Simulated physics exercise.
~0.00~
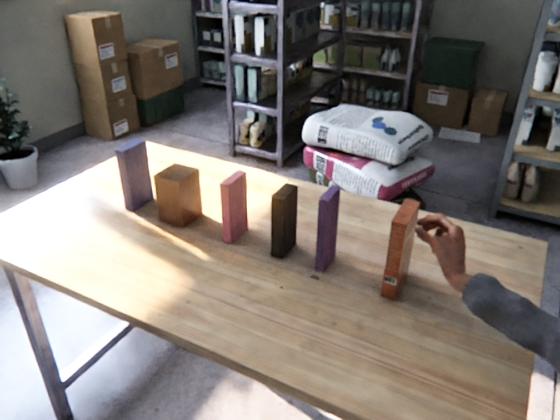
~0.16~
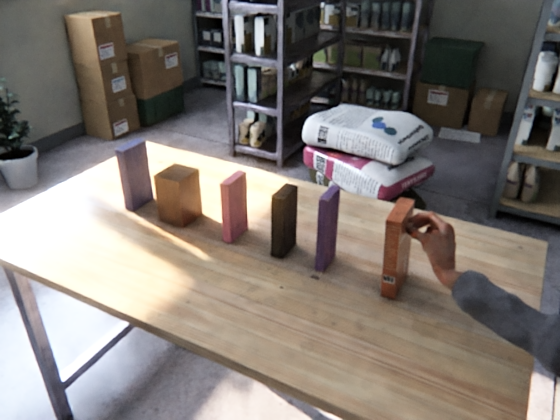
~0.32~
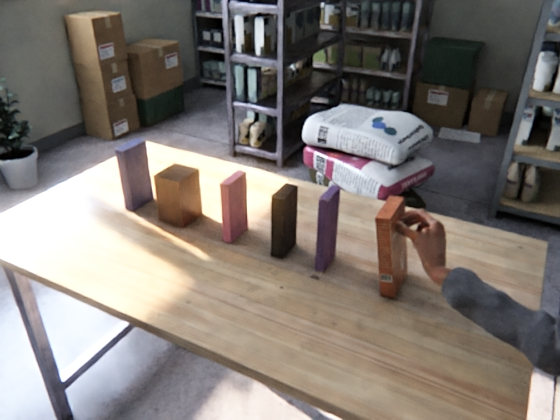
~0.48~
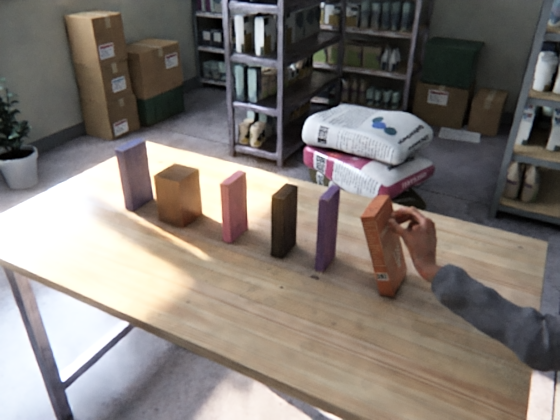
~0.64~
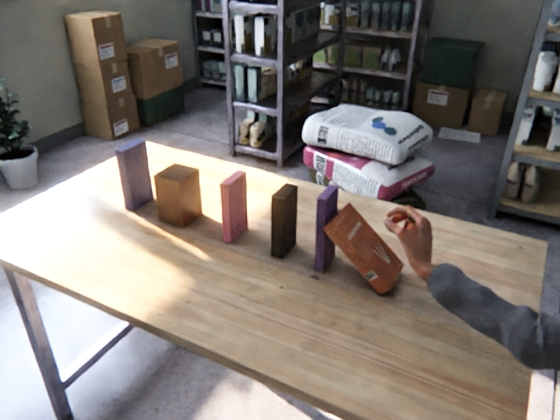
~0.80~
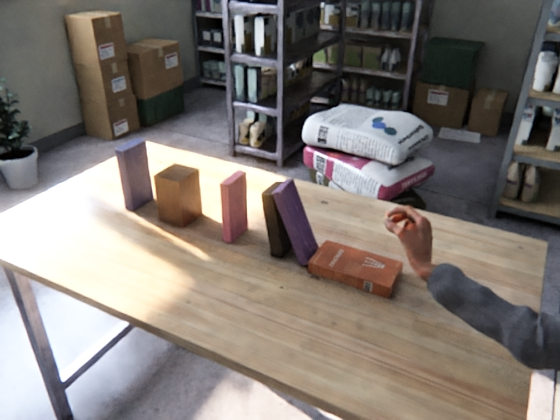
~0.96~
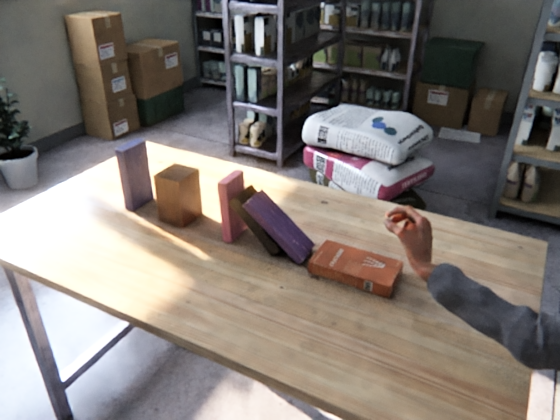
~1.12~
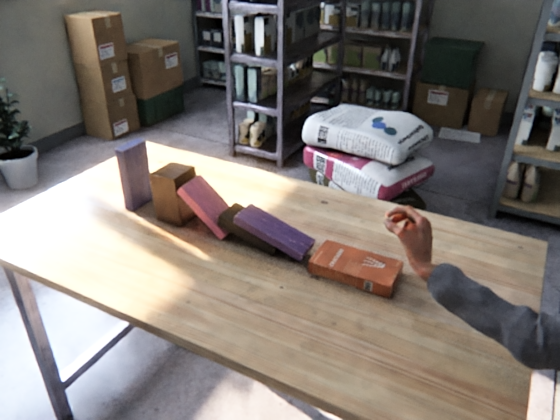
On a wooden table, a hand tips the orange packet left, toppling three boards in turn.
